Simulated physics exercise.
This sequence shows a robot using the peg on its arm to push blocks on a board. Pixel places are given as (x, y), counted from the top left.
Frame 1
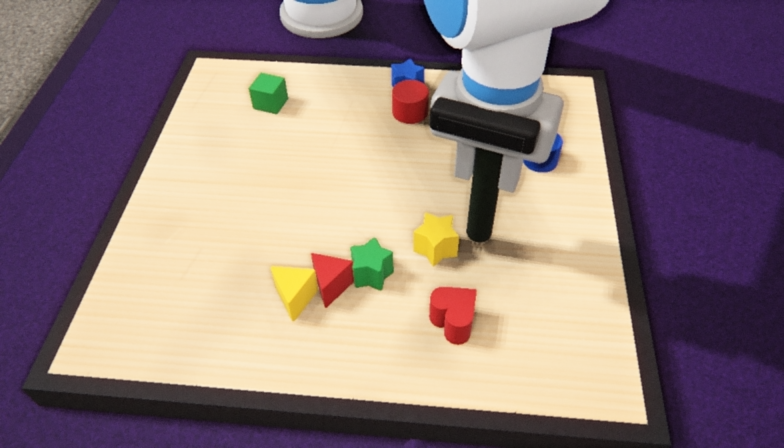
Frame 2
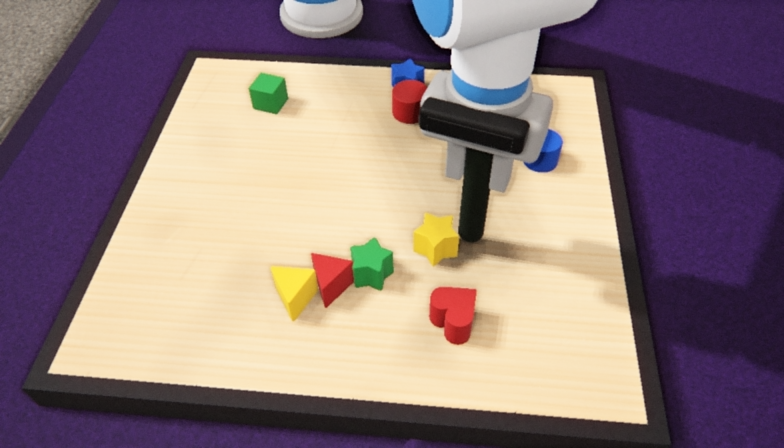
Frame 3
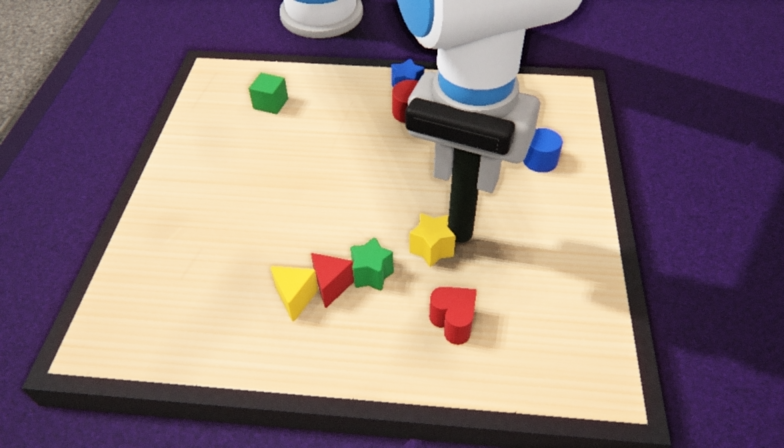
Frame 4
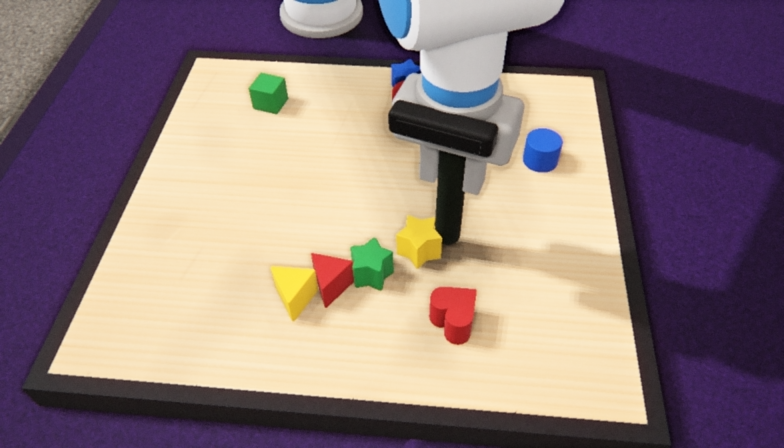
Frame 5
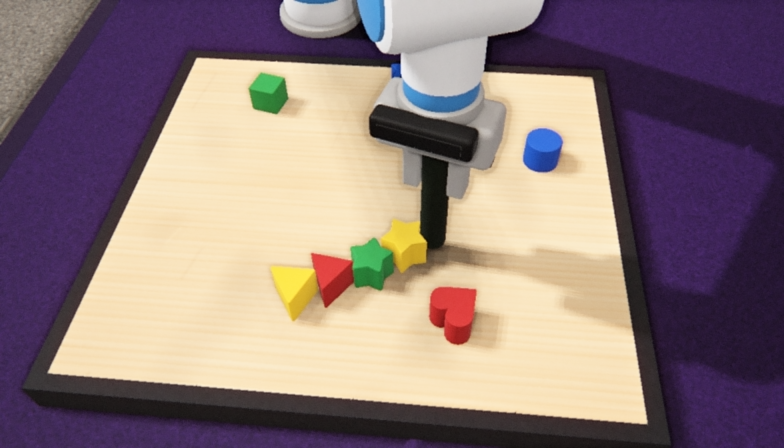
A robot arm moved its black peg left across a wooden board and pushed the yellow star up beside the green star, while the red and yellow triangles and the other blocks stayed still.
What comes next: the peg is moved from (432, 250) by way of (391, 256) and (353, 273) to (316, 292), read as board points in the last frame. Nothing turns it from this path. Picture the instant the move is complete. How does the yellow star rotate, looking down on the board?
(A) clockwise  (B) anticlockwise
B.
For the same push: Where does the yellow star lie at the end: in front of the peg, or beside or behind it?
Ahead.
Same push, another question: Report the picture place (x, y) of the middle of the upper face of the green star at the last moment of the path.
Its top middle will sit at (292, 331).
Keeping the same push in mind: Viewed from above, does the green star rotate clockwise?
My answer is no.
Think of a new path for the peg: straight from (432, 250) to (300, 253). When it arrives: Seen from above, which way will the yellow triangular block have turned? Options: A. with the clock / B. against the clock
Choice A: With the clock.
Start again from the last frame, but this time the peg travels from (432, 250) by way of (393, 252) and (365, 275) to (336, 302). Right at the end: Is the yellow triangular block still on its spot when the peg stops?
No, I don't think so.
On the path given first. One third of the way, peg at (389, 247); yellow triangular block at (268, 283); red triangular block at (303, 278), turned 45° clockwise; green star at (342, 275), turned 30° anticlockwise; yellow star at (360, 247), turned 25° anticlockwise.
Two thirds of the way, peg at (352, 263); yellow triangular block at (253, 285), turned 25° clockwise; red triangular block at (280, 302), turned 80° clockwise; green star at (316, 303), turned 55° anticlockwise; yellow star at (322, 268), turned 35° anticlockwise.
At the end, peg at (314, 283); yellow triangular block at (247, 287), turned 40° clockwise; red triangular block at (256, 314), turned 75° clockwise; green star at (292, 331), turned 75° anticlockwise; yellow star at (290, 292), turned 40° anticlockwise.
